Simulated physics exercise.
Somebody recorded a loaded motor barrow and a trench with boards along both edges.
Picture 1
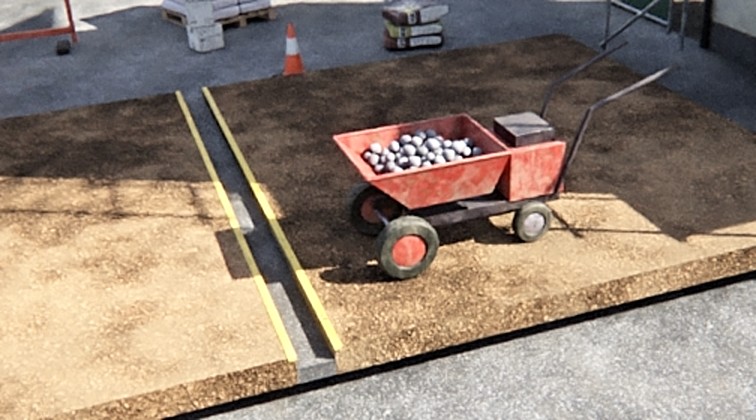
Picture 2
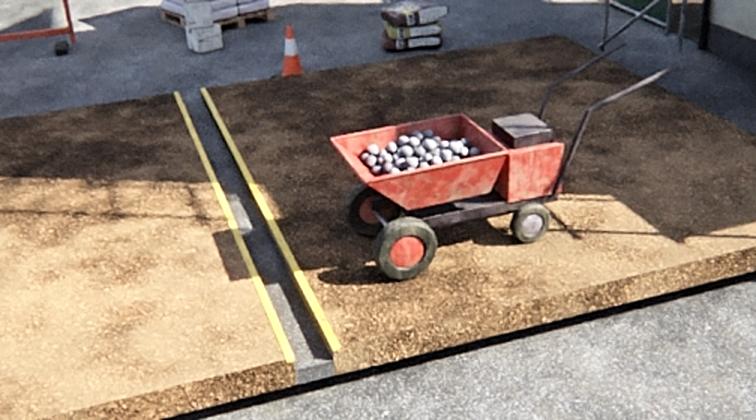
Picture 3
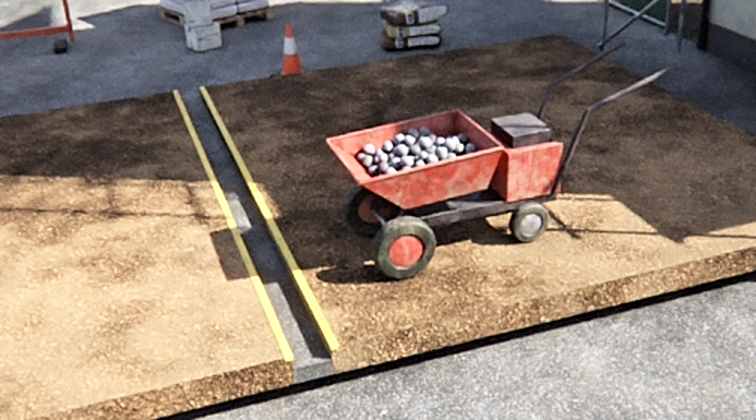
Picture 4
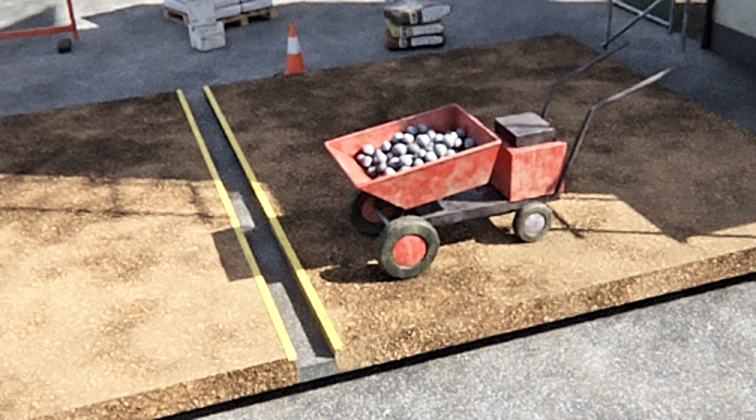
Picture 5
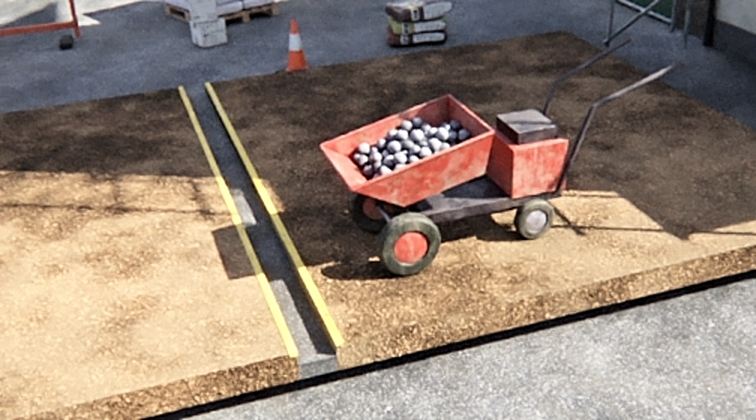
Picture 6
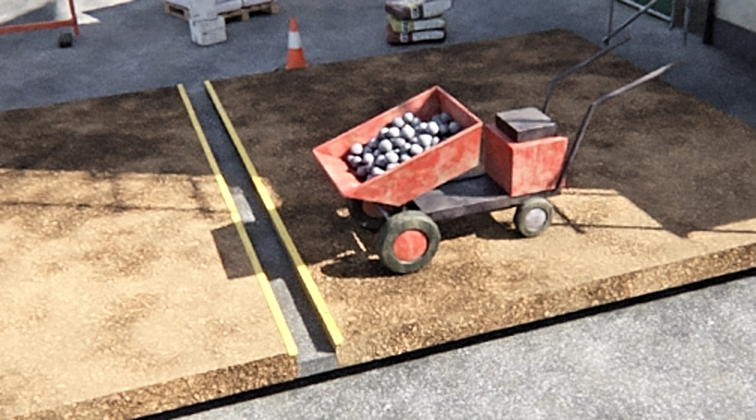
A red motor barrow loaded with round cobbles stands on brown ground to the right of a narrow trench edged with yellow boards, its skip level at first. The skip then begins tilting slightly toward the trench, and its back end rises further until it is clearly tipped, cobbles still inside.
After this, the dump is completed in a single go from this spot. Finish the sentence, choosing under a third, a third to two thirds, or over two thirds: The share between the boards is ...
The share between the boards is a third to two thirds.
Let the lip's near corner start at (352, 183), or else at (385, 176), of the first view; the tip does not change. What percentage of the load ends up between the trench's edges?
50 % then 50 %.
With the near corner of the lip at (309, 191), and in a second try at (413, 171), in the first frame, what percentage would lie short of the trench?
About 0 and 50 per cent.
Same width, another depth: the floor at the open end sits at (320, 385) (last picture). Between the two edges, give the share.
That would give roughly 90 percent.
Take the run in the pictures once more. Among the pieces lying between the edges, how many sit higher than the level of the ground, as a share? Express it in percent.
I'd estimate around 50 %.
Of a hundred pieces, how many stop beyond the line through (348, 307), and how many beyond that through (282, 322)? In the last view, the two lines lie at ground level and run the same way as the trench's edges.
Estimate: 80 % and 20 %, respectively.
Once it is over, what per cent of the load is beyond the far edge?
About 20 %.
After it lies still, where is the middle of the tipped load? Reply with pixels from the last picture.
The centre settles at about (278, 269).
Soon, skip tipped steeply; all in the skip.
A while on, skip tipped steeply; about half in the skip; a stray few short of the trench; about half in or heaped over the trench; a small part beyond it; a stray few falling.
Towards the end, skip tipped right over; about a quarter in the skip; a small part short of the trench; about half in or heaped over the trench; about a quarter beyond it.
Finally, skip tipped right over; about a quarter in the skip; a small part short of the trench; about half in or heaped over the trench; about a quarter beyond it.
